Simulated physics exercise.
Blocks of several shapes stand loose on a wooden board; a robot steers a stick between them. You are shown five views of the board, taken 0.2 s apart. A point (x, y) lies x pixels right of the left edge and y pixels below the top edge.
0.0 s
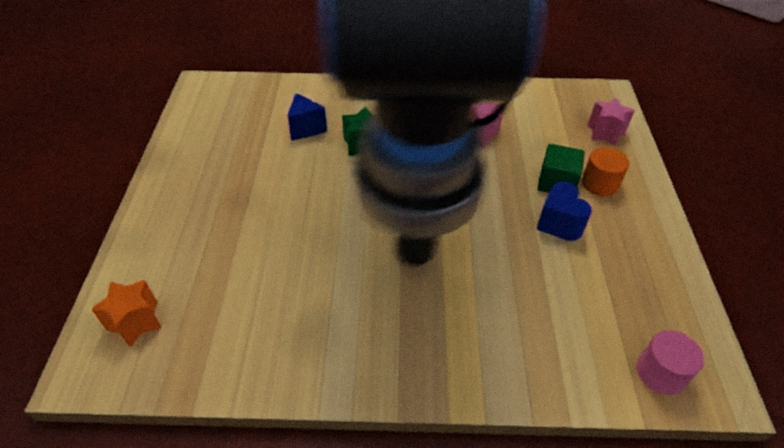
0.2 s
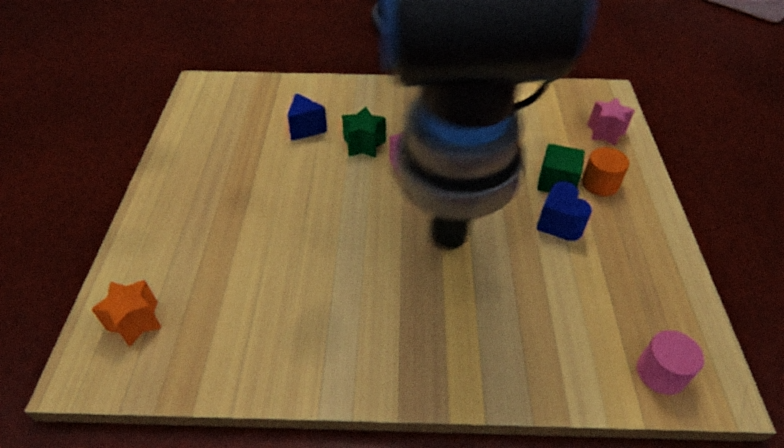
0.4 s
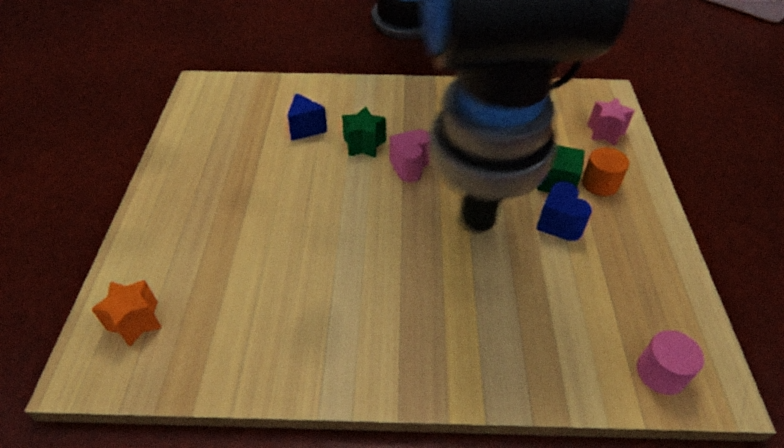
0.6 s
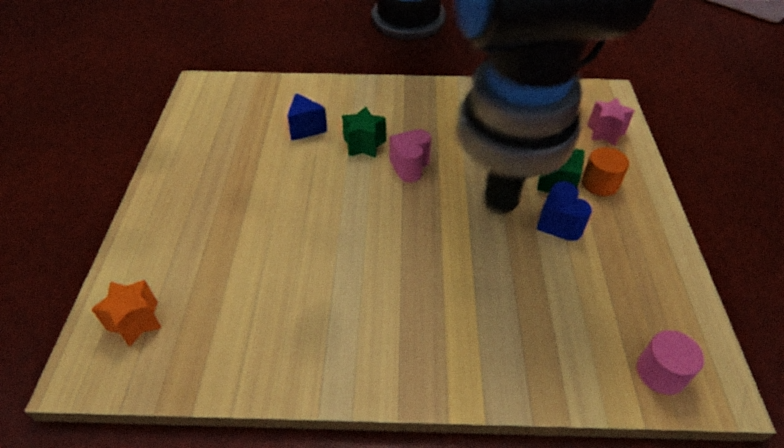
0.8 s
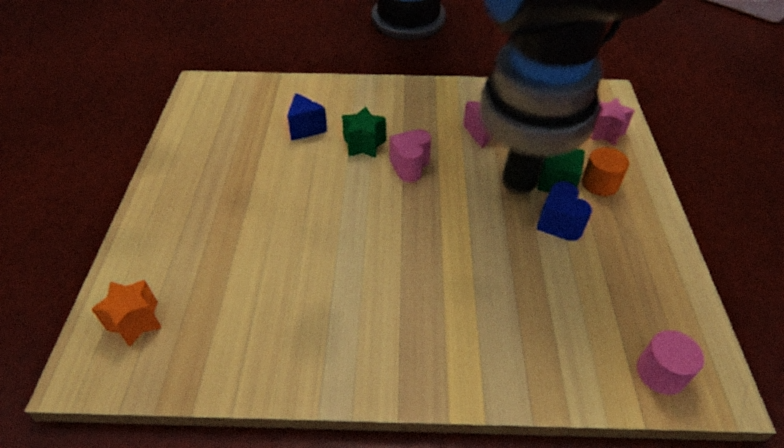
A robot arm moved its dark stick a short way right and toward the back of a wooden board, nearing the green block, while the colorful blocks scattered around it stayed still.
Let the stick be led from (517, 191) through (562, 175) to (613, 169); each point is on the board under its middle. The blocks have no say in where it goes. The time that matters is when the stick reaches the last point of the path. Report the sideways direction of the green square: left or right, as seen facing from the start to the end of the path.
The shift is to the left of that direction.
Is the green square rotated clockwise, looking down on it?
No
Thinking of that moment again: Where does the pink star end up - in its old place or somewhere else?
The pink star will be pushed away from where it stands.
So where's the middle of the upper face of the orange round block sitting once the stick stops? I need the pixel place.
Its top centre is at about (659, 156).
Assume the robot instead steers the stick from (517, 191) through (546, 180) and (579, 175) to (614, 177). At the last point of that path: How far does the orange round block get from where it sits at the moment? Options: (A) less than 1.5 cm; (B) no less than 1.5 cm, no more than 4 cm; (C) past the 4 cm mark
Correct choice: C.
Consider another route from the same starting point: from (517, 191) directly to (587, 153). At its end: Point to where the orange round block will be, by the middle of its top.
In the picture, that point is around (657, 159).
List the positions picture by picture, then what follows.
The first frame shows lower end of the stick (415, 252), tops of blocks, green square (565, 158), blue heart-shaped block (568, 199), orange round block (610, 159), pink star (614, 109).
The second frame shows stick (449, 237), blocks as before.
The third frame shows stick (478, 220), blocks as before.
The fourth frame shows stick (501, 201), blocks as before.
The fifth frame shows stick (519, 182), green square (565, 158), blue heart-shaped block (568, 199), orange round block (610, 159), pink star (614, 109).
On the path given first. One third of the way, stick (550, 170); green square (588, 145); orange round block (628, 157).
Two thirds of the way, stick (582, 163); green square (611, 133), turned 40° anticlockwise; orange round block (648, 154).
At the end, stick (617, 160); green square (633, 126), turned 75° anticlockwise; blue heart-shaped block not moved; orange round block (659, 156); pink star (616, 103), turned 25° anticlockwise.
